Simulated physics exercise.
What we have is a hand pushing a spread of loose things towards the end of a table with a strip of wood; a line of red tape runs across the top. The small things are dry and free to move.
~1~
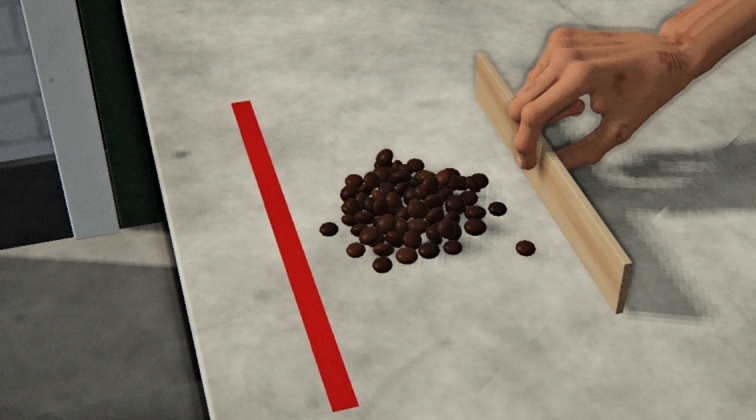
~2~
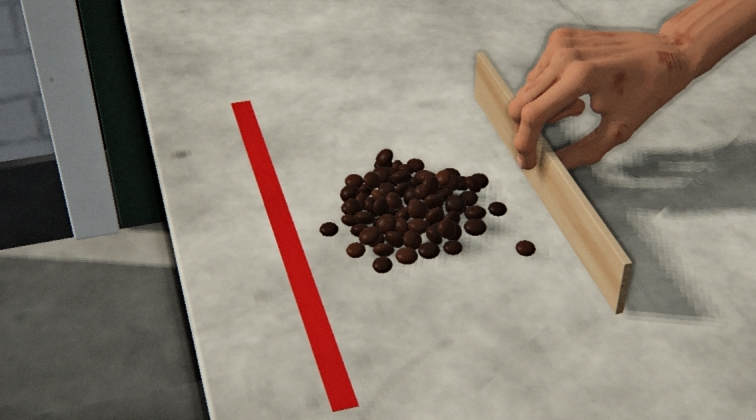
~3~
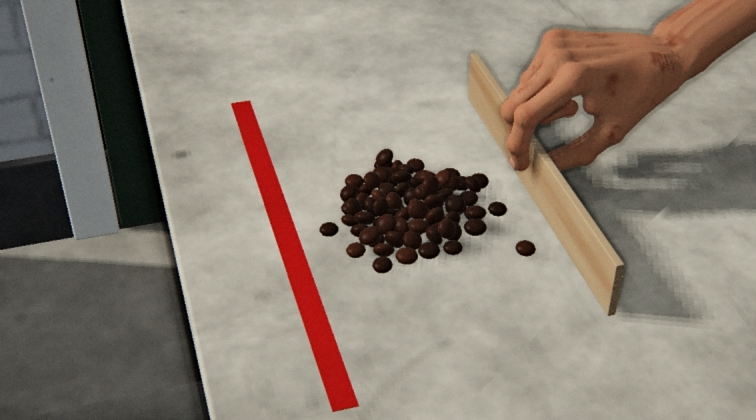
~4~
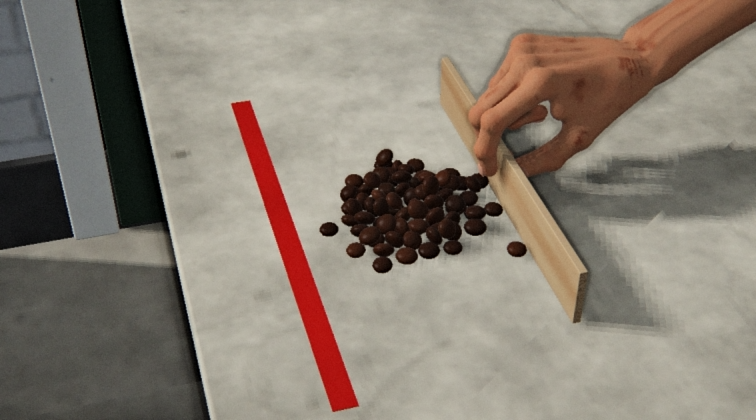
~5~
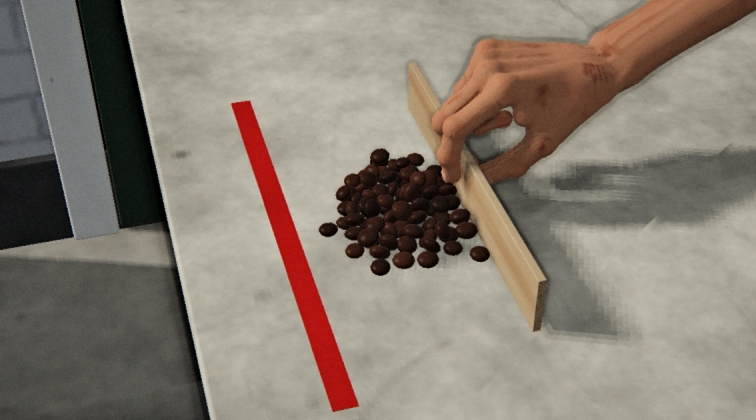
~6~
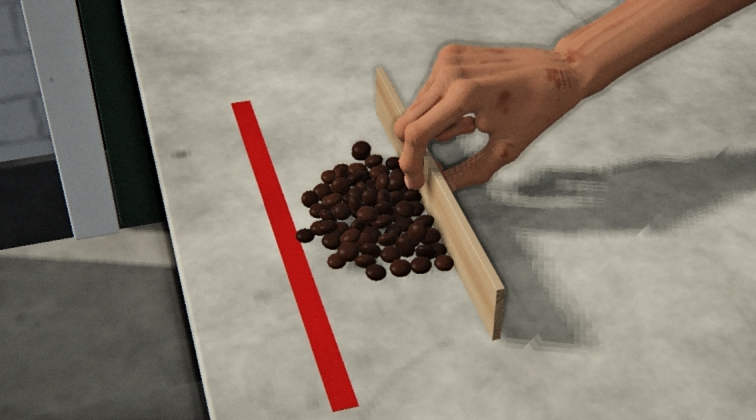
A hand holding a thin strip of wood rests to the right of a loose heap of dark brown drops on a pale tabletop. It then slides the strip left, meets the heap, and pushes the drops closer together and leftward, until the leading ones sit beside the red tape.
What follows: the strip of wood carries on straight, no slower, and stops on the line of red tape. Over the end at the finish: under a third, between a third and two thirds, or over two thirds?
The floor gets under a third.
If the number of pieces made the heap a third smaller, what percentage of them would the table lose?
Roughly 0 in a hundred.
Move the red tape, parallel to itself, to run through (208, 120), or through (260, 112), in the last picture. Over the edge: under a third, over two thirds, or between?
The first try: One to two thirds. The second: Less than a third.
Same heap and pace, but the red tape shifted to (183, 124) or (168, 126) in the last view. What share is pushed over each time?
About 80 and 100 per cent.
Shortly afterwards, strip of wood still moving, near (347, 178); heap all on the table, its front near (238, 255).
Next, strip of wood stopped at the red tape; heap only a few over the edge.
Some moments later, strip of wood stopped at the red tape; heap a little over the edge.
In the end, strip of wood stopped at the red tape; heap a little over the edge.
